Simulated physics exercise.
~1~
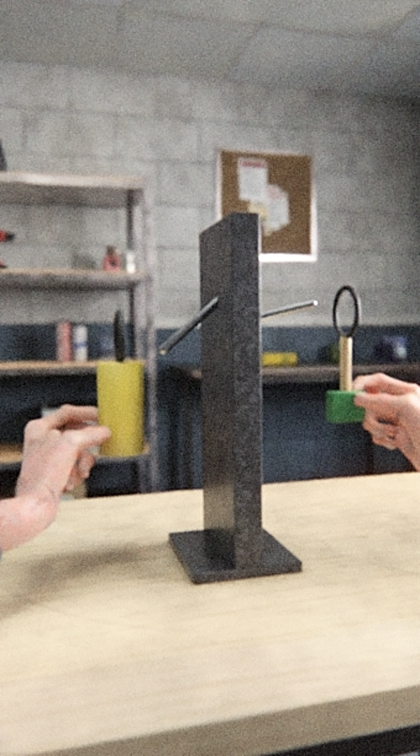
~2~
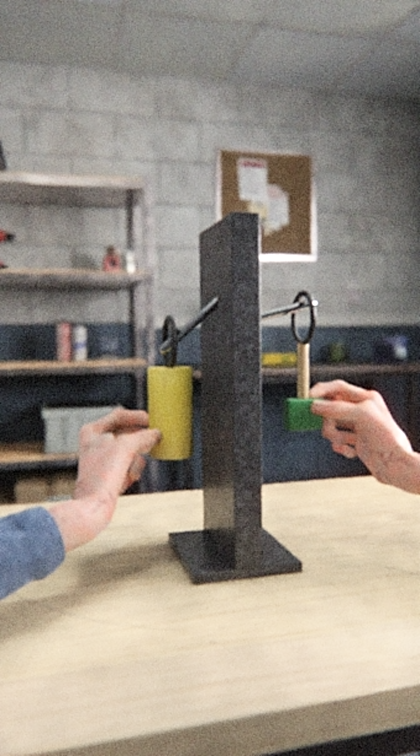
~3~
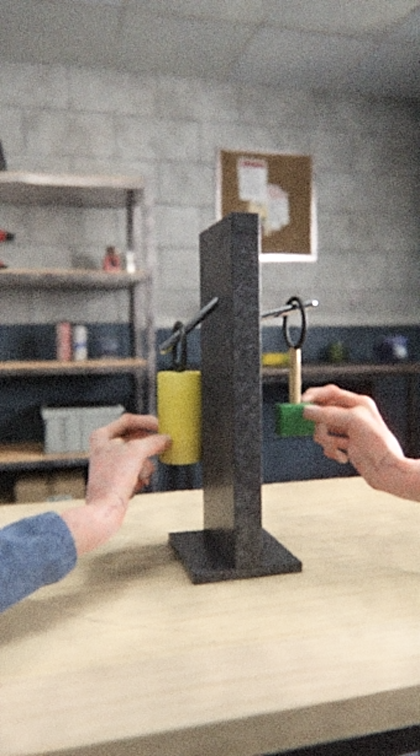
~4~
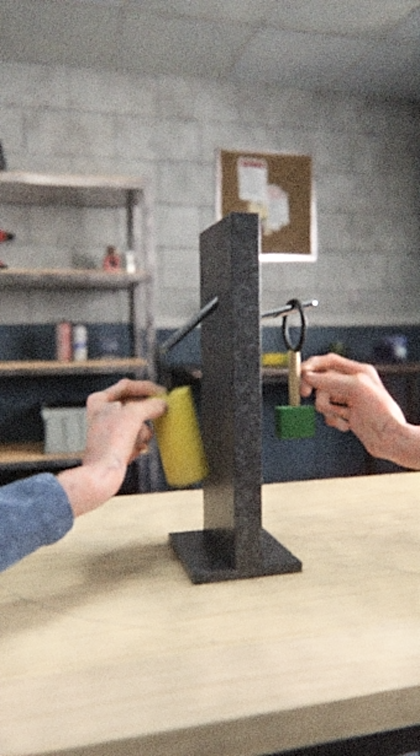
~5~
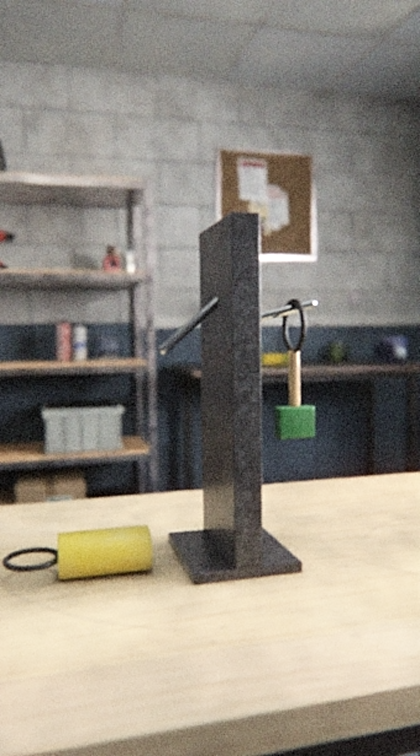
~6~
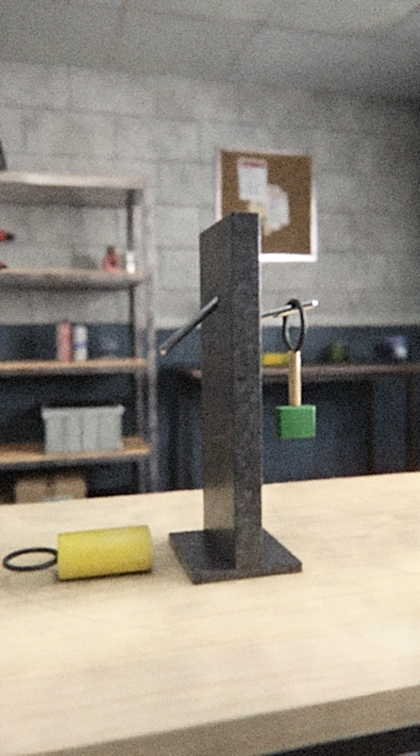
At the start, two hands hold a yellow cylinder-shaped lantern and a green brush, each with a dark ring on top, on either side of a dark stand with a peg on each side. The hands bring them inward until their rings reach the pegs, then lower them slightly. As the hands let go, the green brush hangs still from the right peg, while the yellow lantern tilts and drops. The lantern ends up lying on its side on the table, left of the stand. The hands are gone, and the brush still hangs in place.
